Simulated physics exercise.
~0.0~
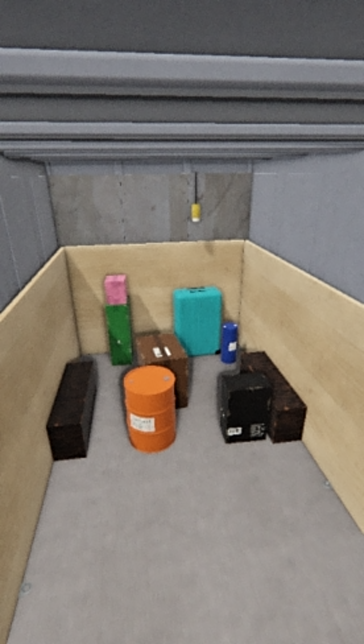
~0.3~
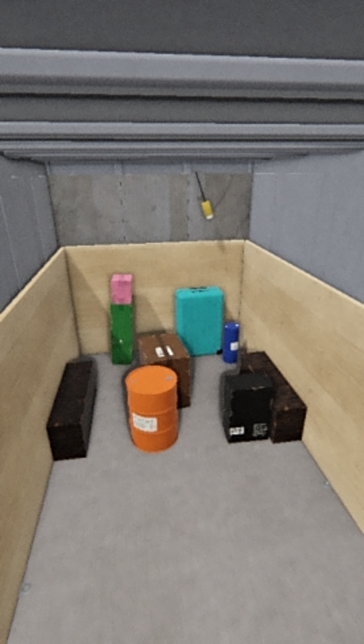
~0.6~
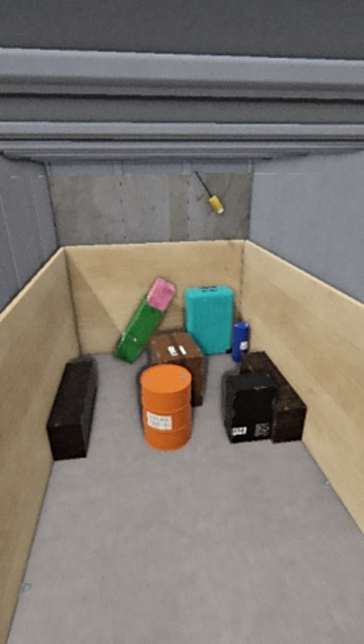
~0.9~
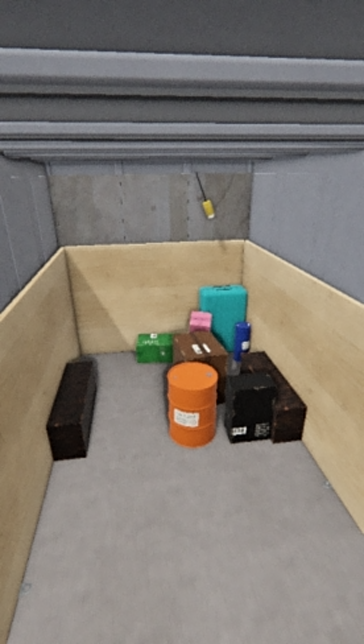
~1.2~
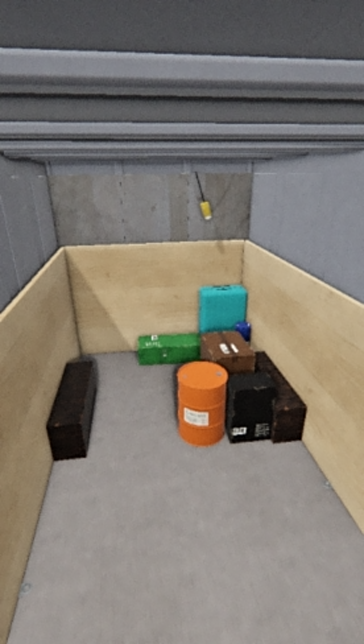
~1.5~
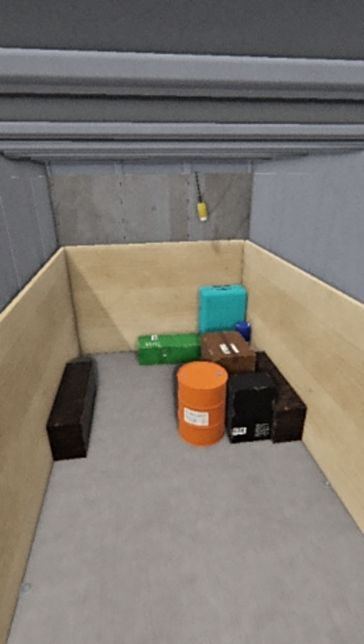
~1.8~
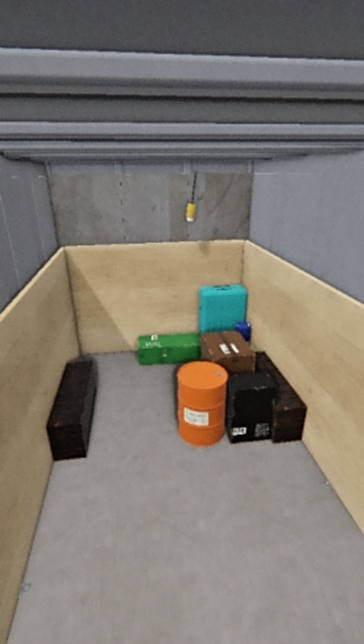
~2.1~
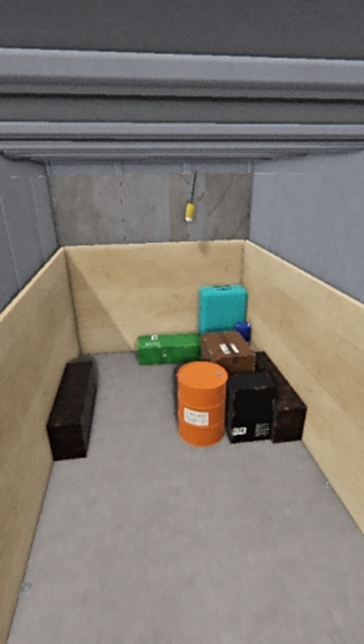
A van's load bay with pale wooden sides and a grey floor is seen from behind, facing the front wall, where a yellow lamp hangs on a cord. An orange drum stands before a brown box, with a pink box atop an upright green one behind at left, and a turquoise case, blue canister and black box at right. The lamp swings right and the load slides right as the green box tips over, dropping the pink one. The green box lands on its side and the pink box disappears behind the others. The remaining load settles, bunched at right, while the lamp swings back.
